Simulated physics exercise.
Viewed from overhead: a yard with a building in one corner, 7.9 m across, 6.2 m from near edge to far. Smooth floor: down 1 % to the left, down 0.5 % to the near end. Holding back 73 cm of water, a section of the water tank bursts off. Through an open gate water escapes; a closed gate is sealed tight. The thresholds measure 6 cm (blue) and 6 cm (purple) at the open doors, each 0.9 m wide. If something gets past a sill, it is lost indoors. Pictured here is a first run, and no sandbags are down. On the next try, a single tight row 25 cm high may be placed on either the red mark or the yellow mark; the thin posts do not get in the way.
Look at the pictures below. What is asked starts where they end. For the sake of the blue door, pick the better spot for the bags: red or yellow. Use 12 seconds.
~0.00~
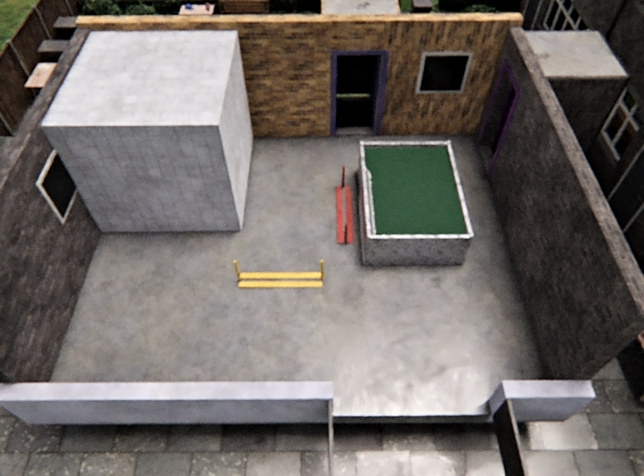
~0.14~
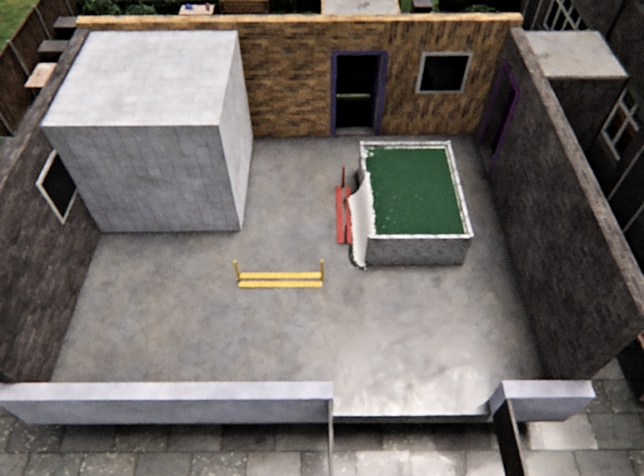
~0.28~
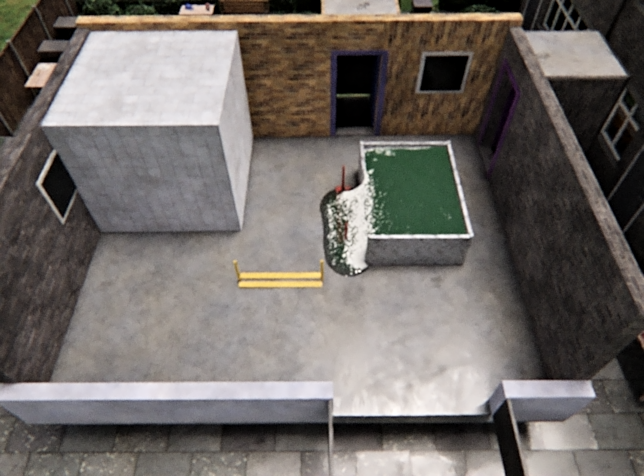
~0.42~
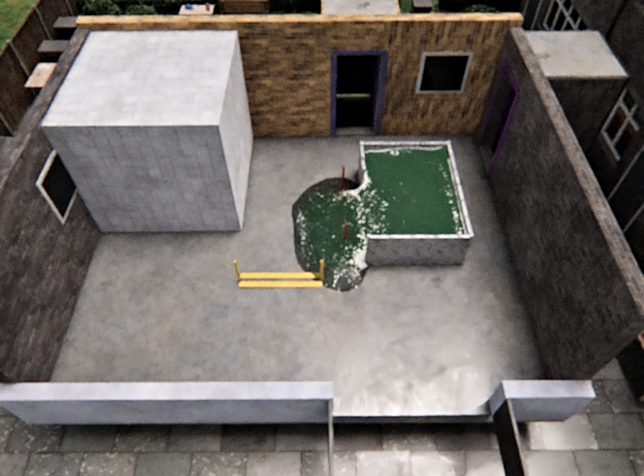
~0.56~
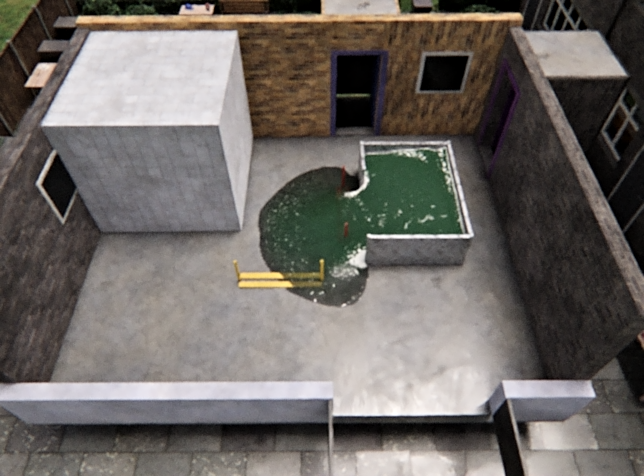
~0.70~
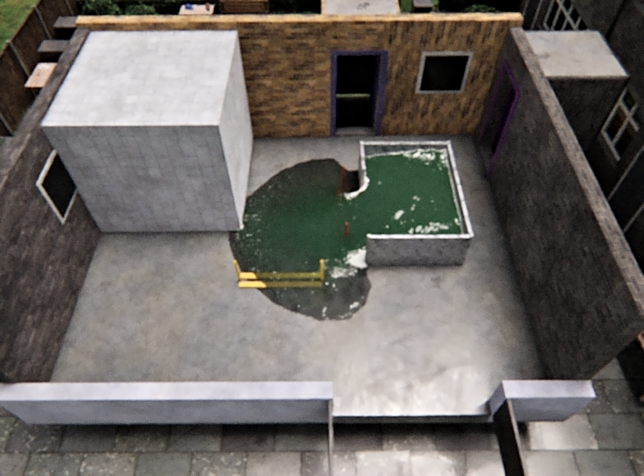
I would pick yellow.
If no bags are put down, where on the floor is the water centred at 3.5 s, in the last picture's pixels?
The water's centre sits near (261, 252).
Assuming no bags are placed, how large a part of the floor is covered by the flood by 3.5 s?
Something like 65 percent is wet.
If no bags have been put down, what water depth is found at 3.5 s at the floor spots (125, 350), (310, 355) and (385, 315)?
Taking the spots in order, 19, 1 and 0 cm.
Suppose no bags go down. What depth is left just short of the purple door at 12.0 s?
3.5 cm.
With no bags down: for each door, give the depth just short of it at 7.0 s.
Reading (cm) - blue: 4; purple: 10.
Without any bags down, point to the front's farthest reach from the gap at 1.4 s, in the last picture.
(93, 260).
After 1.4 s water covers 40 % of the floor and is deepest (42 cm) near (249, 221) in the run without bags; in at the blue door, 0 L with no bags, 3 L with the row on red, 0 L on yellow.
After 2.2 s water covers 50 % of the floor and is deepest (35 cm) near (259, 137) in the run without bags; in at the blue door, 0 L with no bags, 22 L with the row on red, 0 L on yellow.
After 3.5 s water covers 65 % of the floor and is deepest (35 cm) near (44, 402) in the run without bags; in at the blue door, 0 L with no bags, 34 L with the row on red, 0 L on yellow.
After 7.0 s water covers 90 % of the floor and is deepest (17 cm) near (264, 258) in the run without bags; in at the blue door, 0 L with no bags, 78 L with the row on red, 0 L on yellow.
After 12.0 s water covers 100 % of the floor and is deepest (12 cm) near (84, 284) in the run without bags; in at the blue door, 3 L with no bags, 85 L with the row on red, 1 L on yellow.
